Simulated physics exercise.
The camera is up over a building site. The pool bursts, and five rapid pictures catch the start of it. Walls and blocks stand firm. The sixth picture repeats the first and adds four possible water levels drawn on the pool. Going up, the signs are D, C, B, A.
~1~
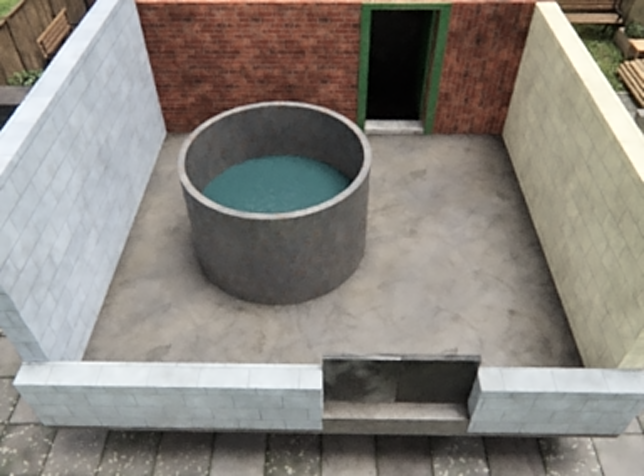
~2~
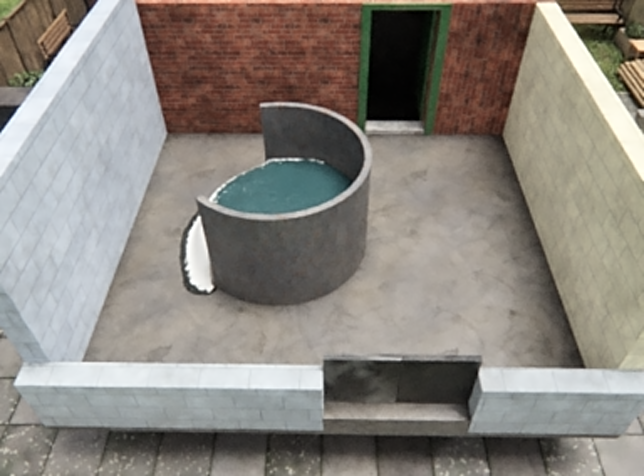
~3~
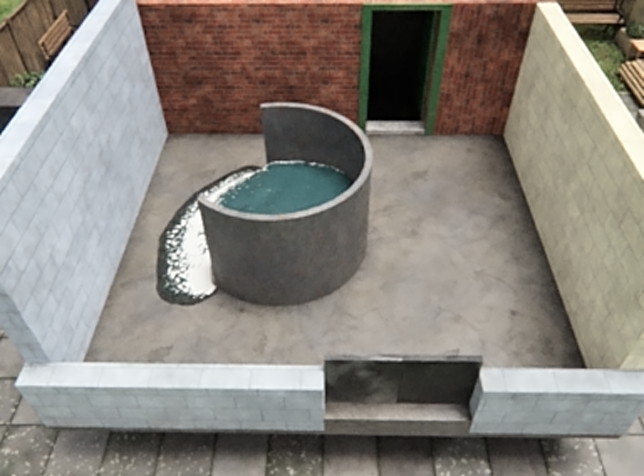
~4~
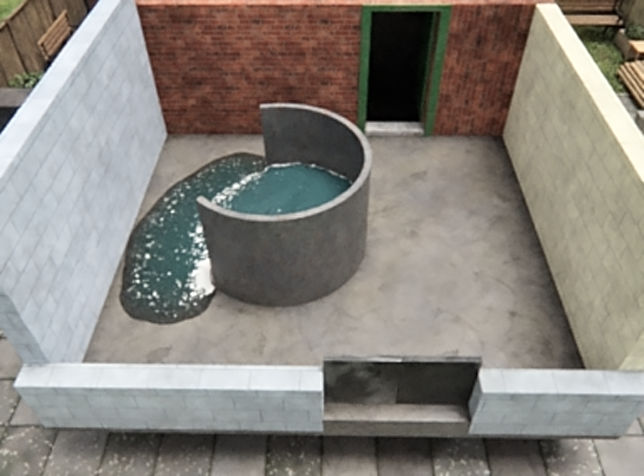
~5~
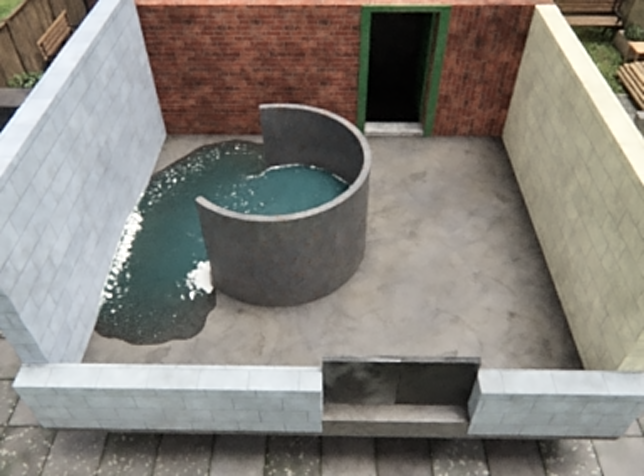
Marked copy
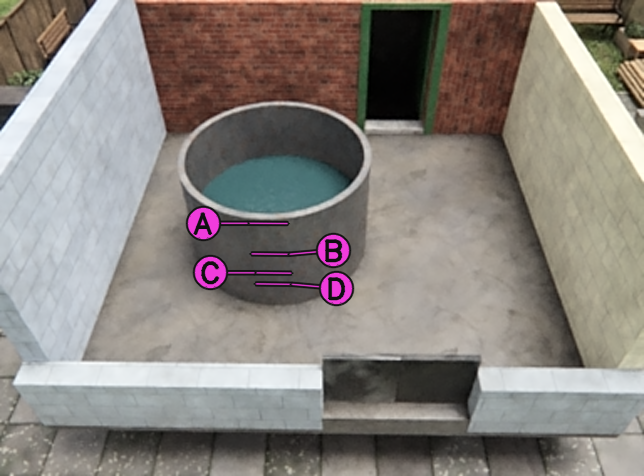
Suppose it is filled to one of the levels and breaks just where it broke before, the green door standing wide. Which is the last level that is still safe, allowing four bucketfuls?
Take C.
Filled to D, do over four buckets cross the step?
No, not at all.
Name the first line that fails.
The answer is B.
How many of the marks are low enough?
Two of them.
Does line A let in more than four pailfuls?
Yes, it does.
On the marked copy, A at (267, 223); B at (270, 254); C at (272, 272); D at (273, 284); from the bottom up D, C, B, A.
If A is chosen, dozens of bucketfuls pour in.
If B is chosen, about 9 bucketfuls get in.
If C is chosen, a splash gets over, under a bucket.
If D is chosen, nothing gets over.
